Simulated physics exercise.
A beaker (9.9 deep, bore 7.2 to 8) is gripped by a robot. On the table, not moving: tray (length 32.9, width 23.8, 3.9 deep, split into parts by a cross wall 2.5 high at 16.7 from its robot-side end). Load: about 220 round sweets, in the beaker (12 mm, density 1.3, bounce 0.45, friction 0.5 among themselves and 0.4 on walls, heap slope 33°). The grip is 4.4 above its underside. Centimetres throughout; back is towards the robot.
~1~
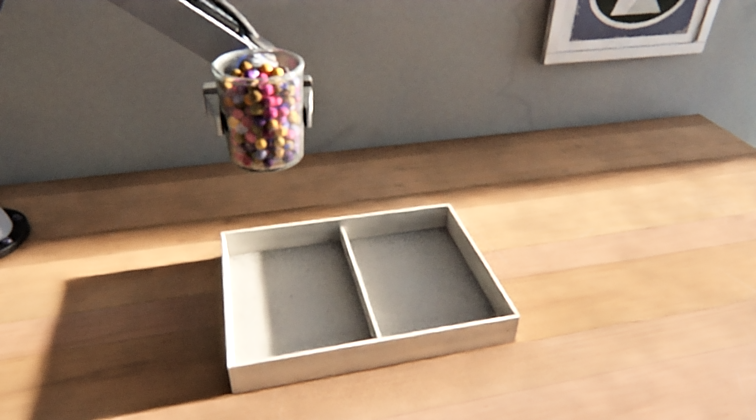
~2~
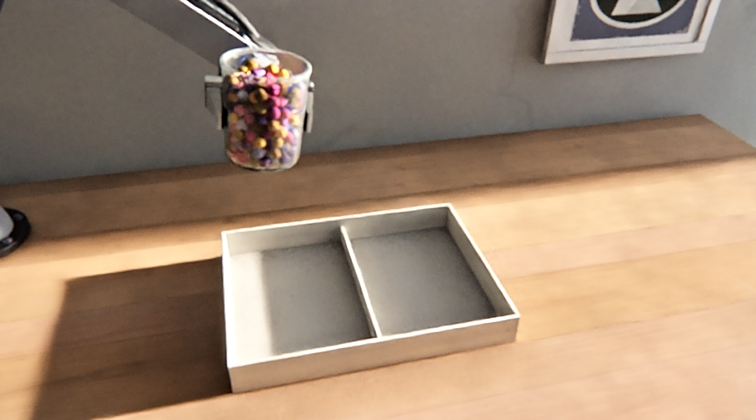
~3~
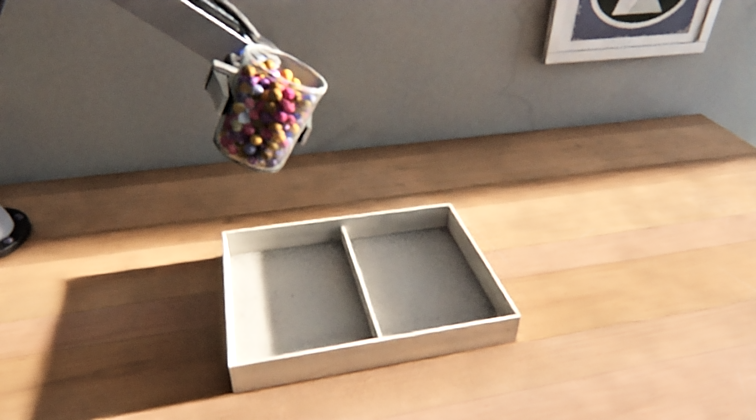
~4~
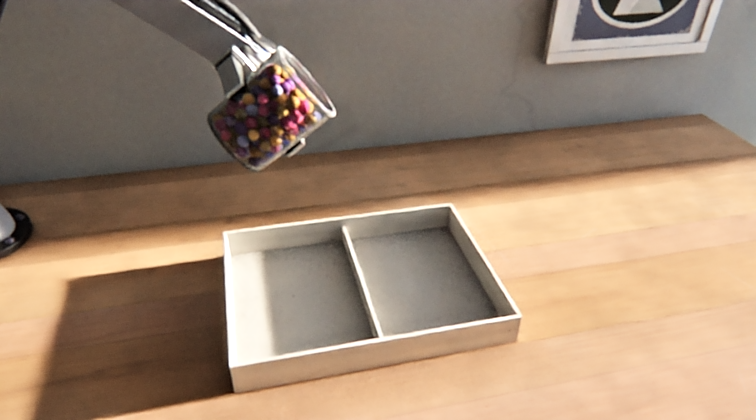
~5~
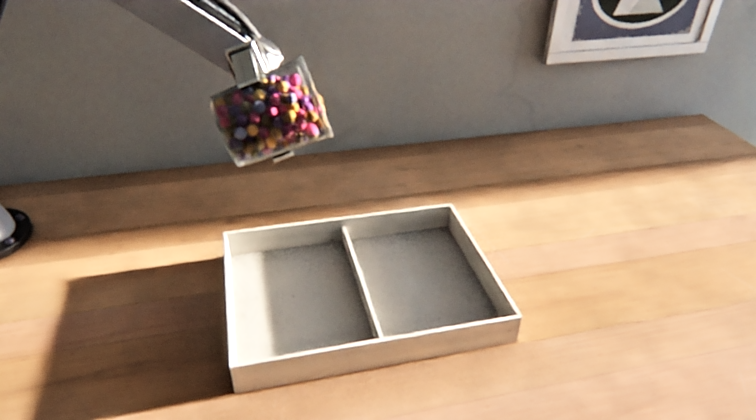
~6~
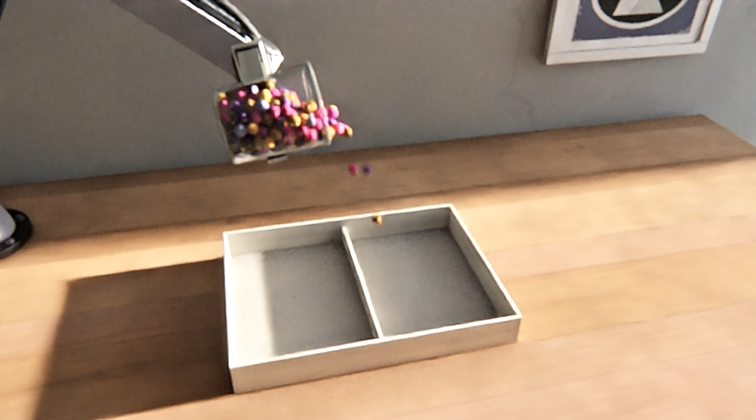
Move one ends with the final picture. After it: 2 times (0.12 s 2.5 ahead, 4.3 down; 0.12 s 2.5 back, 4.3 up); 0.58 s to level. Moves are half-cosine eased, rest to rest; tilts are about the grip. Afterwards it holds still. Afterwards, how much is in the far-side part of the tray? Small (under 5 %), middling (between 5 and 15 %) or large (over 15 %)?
Answer: Large; over 15 % of the round sweets finish in the far-side part of the tray.
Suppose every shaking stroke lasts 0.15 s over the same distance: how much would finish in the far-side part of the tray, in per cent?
In that case some 15 per cent.
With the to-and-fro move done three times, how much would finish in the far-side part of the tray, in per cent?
Then about 30 per cent.
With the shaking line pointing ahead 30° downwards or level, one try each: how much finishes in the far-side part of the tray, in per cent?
Some 40 and 65 per cent.
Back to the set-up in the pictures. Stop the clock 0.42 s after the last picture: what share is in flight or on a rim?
Some 4 per cent.
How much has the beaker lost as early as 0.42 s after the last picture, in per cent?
Near 15 per cent so far.
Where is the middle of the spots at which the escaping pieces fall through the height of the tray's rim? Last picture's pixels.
Around (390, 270).
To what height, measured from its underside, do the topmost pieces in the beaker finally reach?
Roughly 9.5 cm.
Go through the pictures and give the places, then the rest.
Beaker middle at (263, 112), level; upper third of the load around (261, 89), from x 225 to 295, top at y 70; 223 in the beaker, in the first picture.
Beaker middle at (264, 112), tilted 8° forward; upper third of the load around (261, 89), from x 230 to 300, top at y 65, in the second picture.
Beaker middle at (267, 112), tilted 28° forward; upper third of the load around (266, 91), from x 225 to 310, top at y 65, in the third picture.
Beaker middle at (270, 113), tilted 52° forward; upper third of the load around (274, 94), from x 220 to 315, top at y 70, in the fourth picture.
Beaker middle at (271, 115), tilted 72° forward; upper third of the load around (273, 99), from x 220 to 320, top at y 80, in the fifth picture.
Beaker middle at (271, 116), tilted 80° forward; upper third of the load around (263, 106), from x 225 to 375, top at y 85; 220 in the beaker, 3 in flight or on a rim, in the sixth picture.
Then, 0.42 s after the last picture, tilted 80° forward, highest piece 27 above the table; 186 in the beaker, 24 in the far-side part, 5 in the robot-side part, 8 in flight or on a rim.
Then, 0.85 s after the last picture, tilted 24° forward, highest piece 31 above the table; 170 in the beaker, 46 in the far-side part, 7 in the robot-side part.
Then, 1.26 s after the last picture, level, highest piece 32 above the table; 170 in the beaker, 46 in the far-side part, 7 in the robot-side part.
Then, 2.31 s after the last picture, level, highest piece 32 above the table; 170 in the beaker, 46 in the far-side part, 7 in the robot-side part.
Final count, 170 in the beaker, 46 in the far-side part, 7 in the robot-side part. That is 21 % in the far-side part of the tray.
